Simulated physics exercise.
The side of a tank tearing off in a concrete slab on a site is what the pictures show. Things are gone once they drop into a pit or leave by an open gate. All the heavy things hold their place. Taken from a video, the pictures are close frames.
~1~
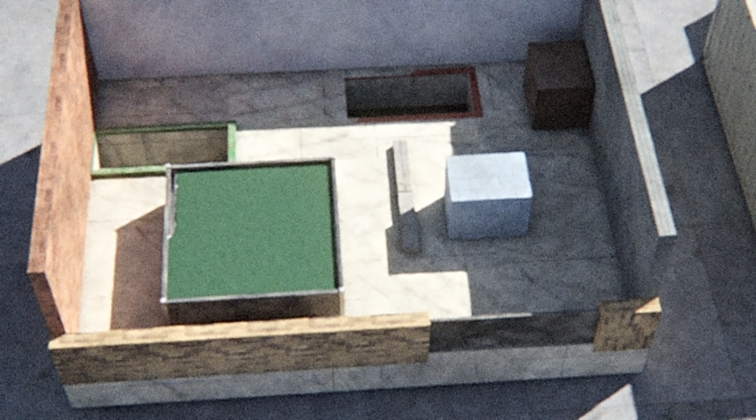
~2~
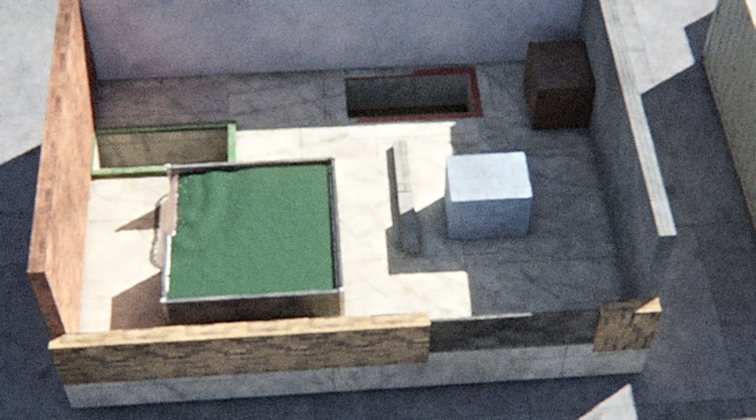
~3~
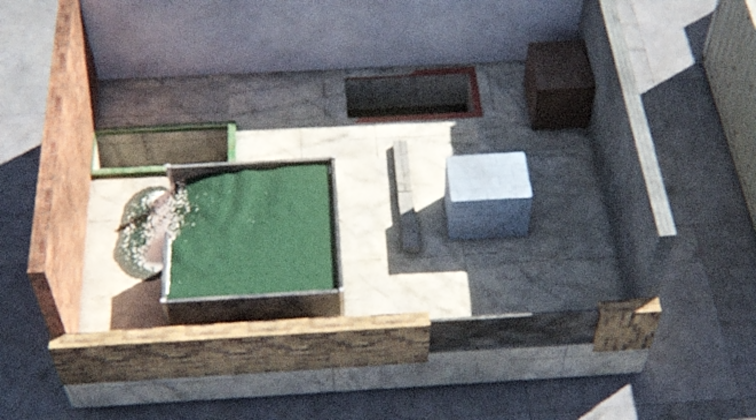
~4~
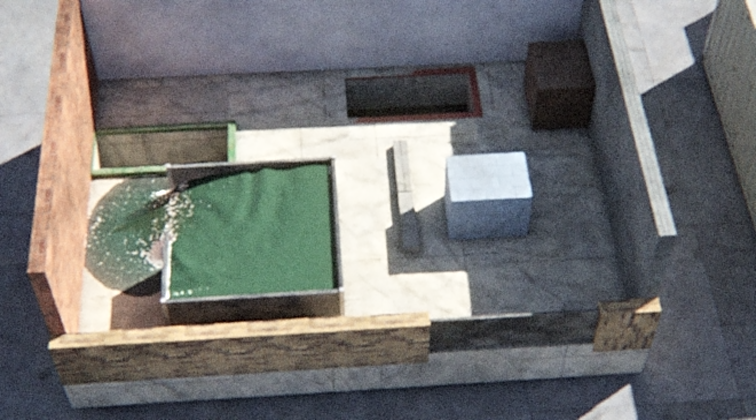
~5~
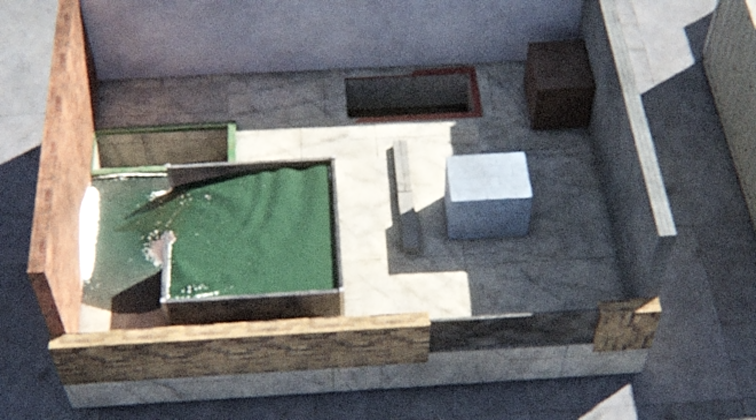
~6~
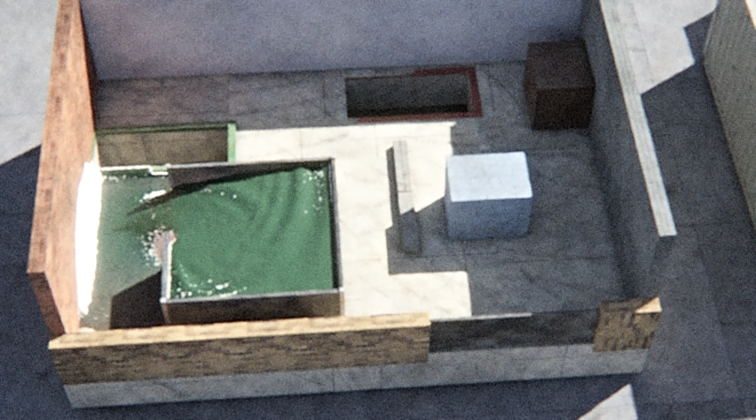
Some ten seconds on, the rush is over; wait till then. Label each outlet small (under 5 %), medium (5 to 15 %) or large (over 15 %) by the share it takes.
Labels: Gate: Small, green pit: Large, red pit: Small.
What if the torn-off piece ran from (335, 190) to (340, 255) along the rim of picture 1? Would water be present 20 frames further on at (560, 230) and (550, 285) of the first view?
The first would be drenched and the second drenched.
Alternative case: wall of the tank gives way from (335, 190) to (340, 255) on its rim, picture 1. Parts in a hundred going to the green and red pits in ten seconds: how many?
Green 0 %, red 35 %.
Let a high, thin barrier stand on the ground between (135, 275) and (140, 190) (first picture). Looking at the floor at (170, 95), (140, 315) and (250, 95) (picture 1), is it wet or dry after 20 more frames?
Result, listed order: Spot 1 kept clear of the flood, spot 2 reached by the flood, spot 3 kept clear of the flood.
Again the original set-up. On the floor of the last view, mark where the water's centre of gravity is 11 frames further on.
Near (210, 257).
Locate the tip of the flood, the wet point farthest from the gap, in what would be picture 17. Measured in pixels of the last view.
Farthest reach: (99, 84).
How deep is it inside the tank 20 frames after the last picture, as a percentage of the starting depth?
About 48 %.
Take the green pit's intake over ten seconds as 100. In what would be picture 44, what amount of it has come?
80 %.
A moment on, water covers 15 % of the floor; the gate 0 %, the green pit 3 %, the red pit 0 %.
Next, water covers 15 % of the floor; the gate 0 %, the green pit 9 %, the red pit 0 %.
Then, water covers 30 % of the floor; the gate 0 %, the green pit 18 %, the red pit 0 %.
Later, water covers 55 % of the floor; the gate 0 %, the green pit 28 %, the red pit 0 %.
In the end, water covers 70 % of the floor; the gate 0 %, the green pit 34 %, the red pit 2 %.
